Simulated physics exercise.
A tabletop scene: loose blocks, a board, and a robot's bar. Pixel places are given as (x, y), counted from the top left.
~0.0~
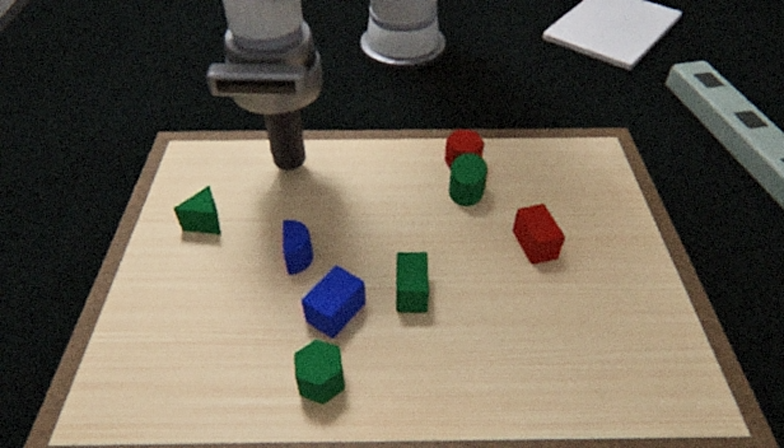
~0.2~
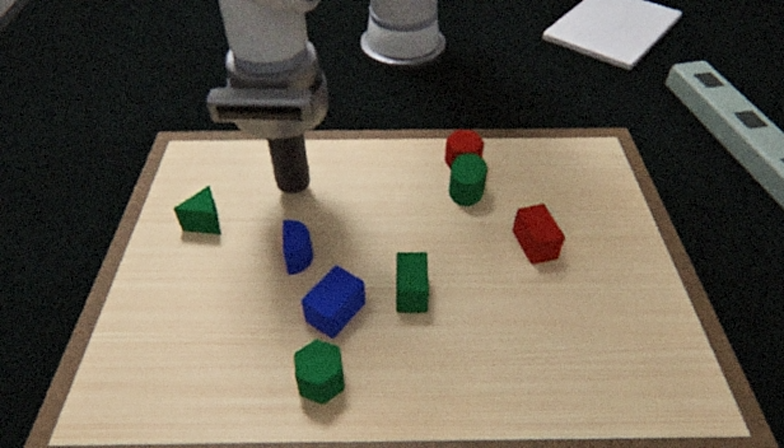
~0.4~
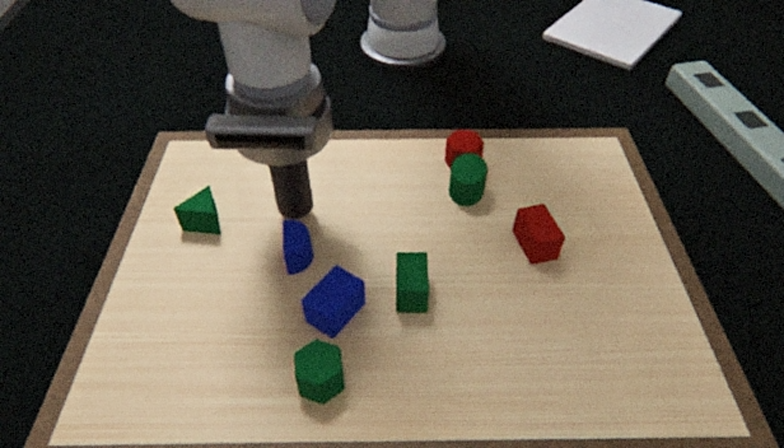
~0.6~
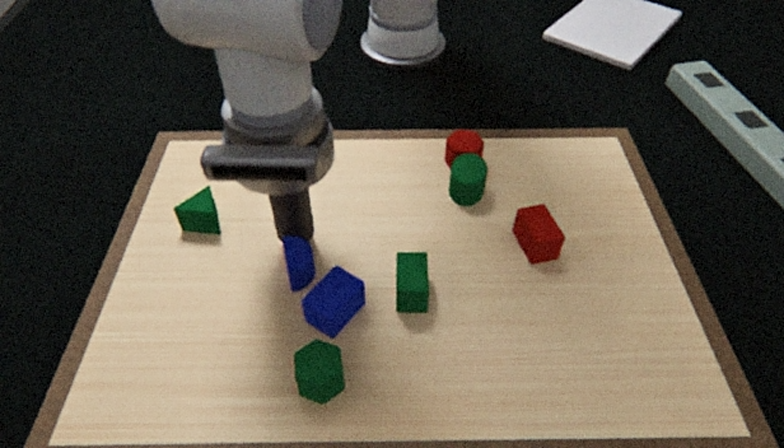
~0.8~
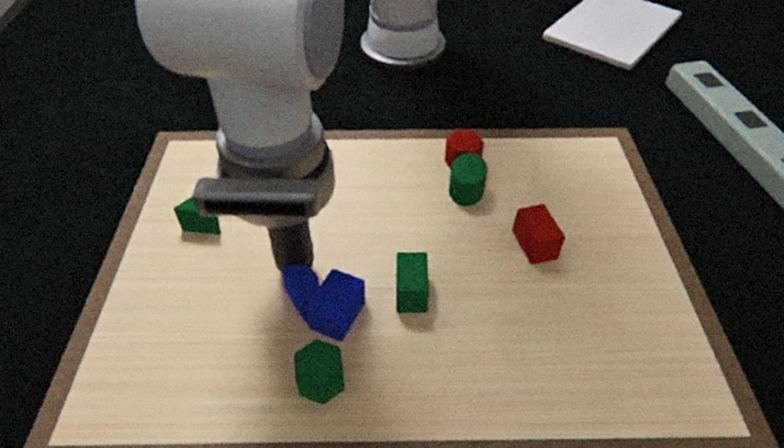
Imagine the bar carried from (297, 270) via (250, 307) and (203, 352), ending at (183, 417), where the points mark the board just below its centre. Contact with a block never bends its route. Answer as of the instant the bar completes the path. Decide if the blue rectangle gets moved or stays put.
It stays.
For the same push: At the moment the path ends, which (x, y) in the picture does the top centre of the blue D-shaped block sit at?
Somewhere near (288, 295).
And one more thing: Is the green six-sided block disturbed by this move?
That one stays where it is.
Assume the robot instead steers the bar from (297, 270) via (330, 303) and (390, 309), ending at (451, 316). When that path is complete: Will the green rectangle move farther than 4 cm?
Final answer: No.
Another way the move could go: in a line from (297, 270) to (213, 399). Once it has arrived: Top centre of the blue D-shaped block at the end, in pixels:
It sits at (289, 319).
What follows on the original path. One third of the way, bar at (247, 299); blue D-shaped block at (288, 295), turned 50° anticlockwise.
Two thirds of the way, bar at (199, 344); blue D-shaped block at (288, 295), turned 50° anticlockwise.
At the end, bar at (179, 409); blue D-shaped block at (288, 295), turned 50° anticlockwise; green six-sided block in place; blue rectangle in place.
